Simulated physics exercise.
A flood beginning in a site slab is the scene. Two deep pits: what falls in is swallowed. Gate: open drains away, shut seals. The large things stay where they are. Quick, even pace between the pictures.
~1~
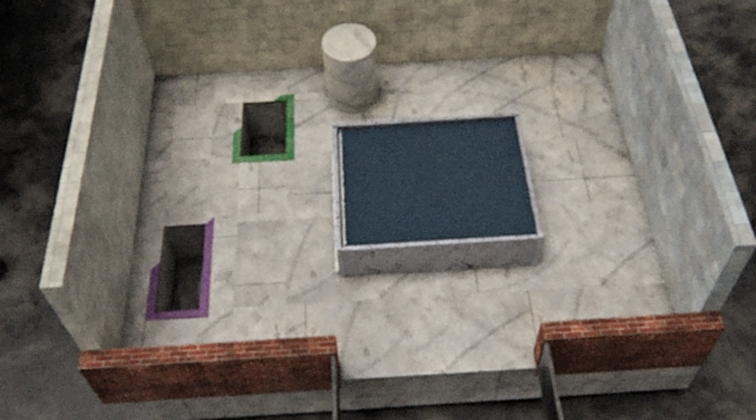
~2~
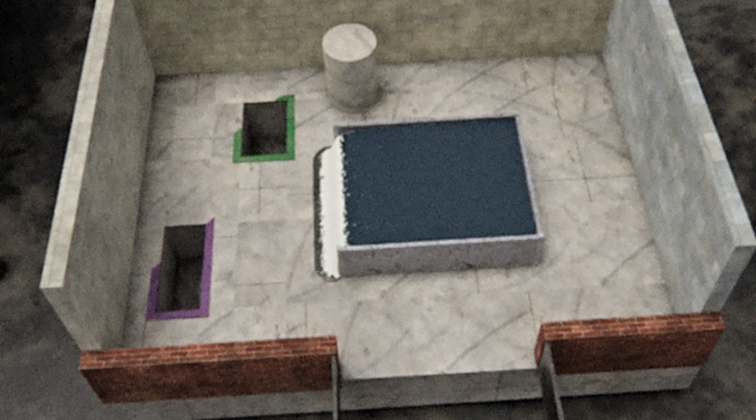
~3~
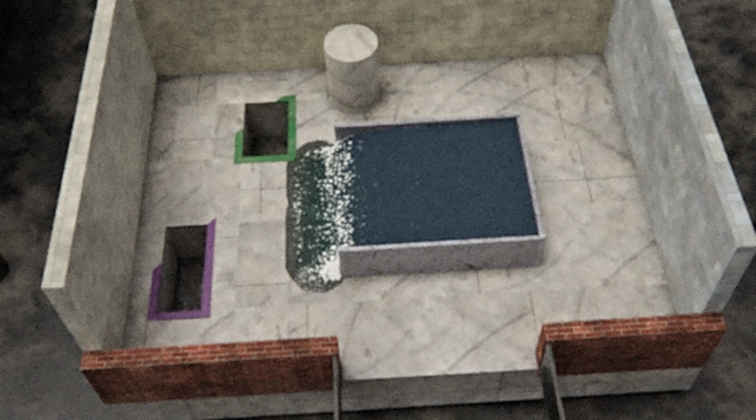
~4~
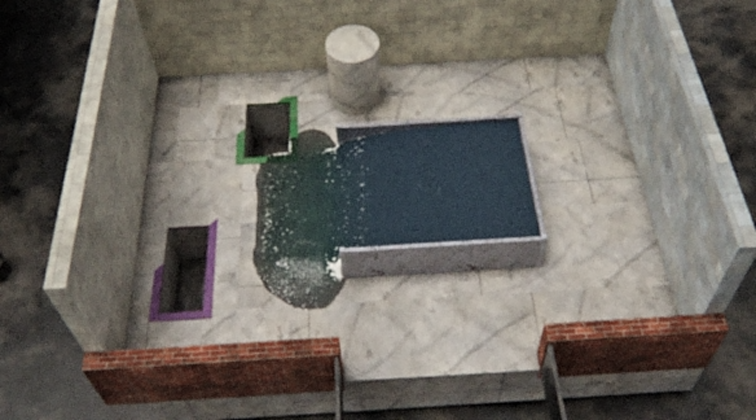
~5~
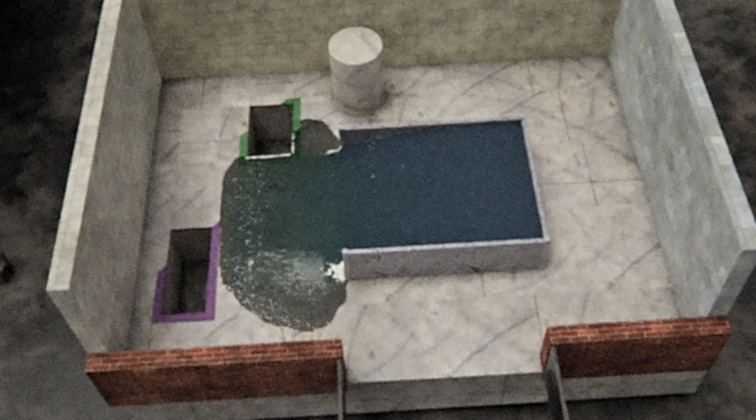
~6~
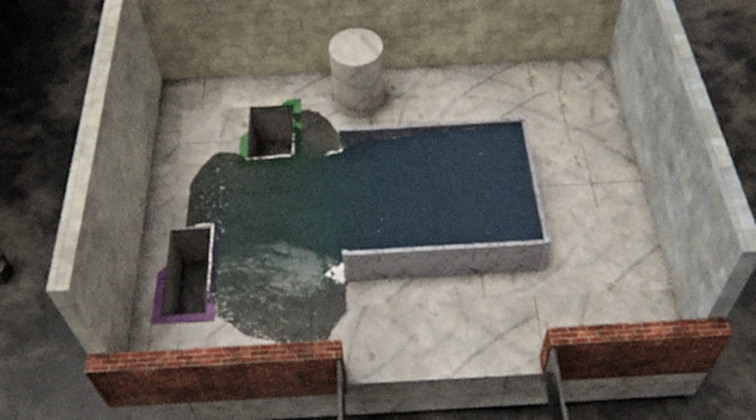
Water poured out of the left side of the open tank with a white, foamy edge, then spread left across the pale stone floor, reaching the green-edged pit first and then the purple-edged one.
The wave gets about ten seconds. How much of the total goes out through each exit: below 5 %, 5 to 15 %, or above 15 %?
The gate gets a mere sliver - short of five per cent; the green pit gets a sizeable chunk - beyond fifteen per cent; the purple pit gets a sizeable chunk - beyond fifteen per cent.
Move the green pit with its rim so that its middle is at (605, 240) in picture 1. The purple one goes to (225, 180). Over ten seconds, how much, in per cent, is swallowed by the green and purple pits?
Green share 4%, purple share 45%.
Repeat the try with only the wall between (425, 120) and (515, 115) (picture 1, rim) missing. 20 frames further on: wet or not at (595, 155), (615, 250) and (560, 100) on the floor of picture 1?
Point 1: Inundated; point 2: Inundated; point 3: Inundated.
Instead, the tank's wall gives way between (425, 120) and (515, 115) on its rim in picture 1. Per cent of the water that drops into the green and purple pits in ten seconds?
Shares: Green at 10 percent, purple at 2 percent.
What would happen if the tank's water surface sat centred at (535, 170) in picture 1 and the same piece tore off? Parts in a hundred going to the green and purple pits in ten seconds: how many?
Approximate tally in per cent: Green pit 25, purple pit 40.
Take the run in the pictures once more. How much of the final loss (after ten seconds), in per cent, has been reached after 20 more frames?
Roughly 50 per cent.
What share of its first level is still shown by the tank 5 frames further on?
That would be roughly 66 per cent.
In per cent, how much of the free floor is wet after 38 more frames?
Near 55 in a hundred.
A moment on, water covers 30 % of the floor; the gate 0 %, the green pit 2 %, the purple pit 5 %.
Next, water covers 35 % of the floor; the gate 0 %, the green pit 5 %, the purple pit 13 %.
Then, water covers 40 % of the floor; the gate 0 %, the green pit 8 %, the purple pit 27 %.
Later, water covers 55 % of the floor; the gate 0 %, the green pit 13 %, the purple pit 42 %.
In the end, water covers 70 % of the floor; the gate 1 %, the green pit 17 %, the purple pit 51 %.
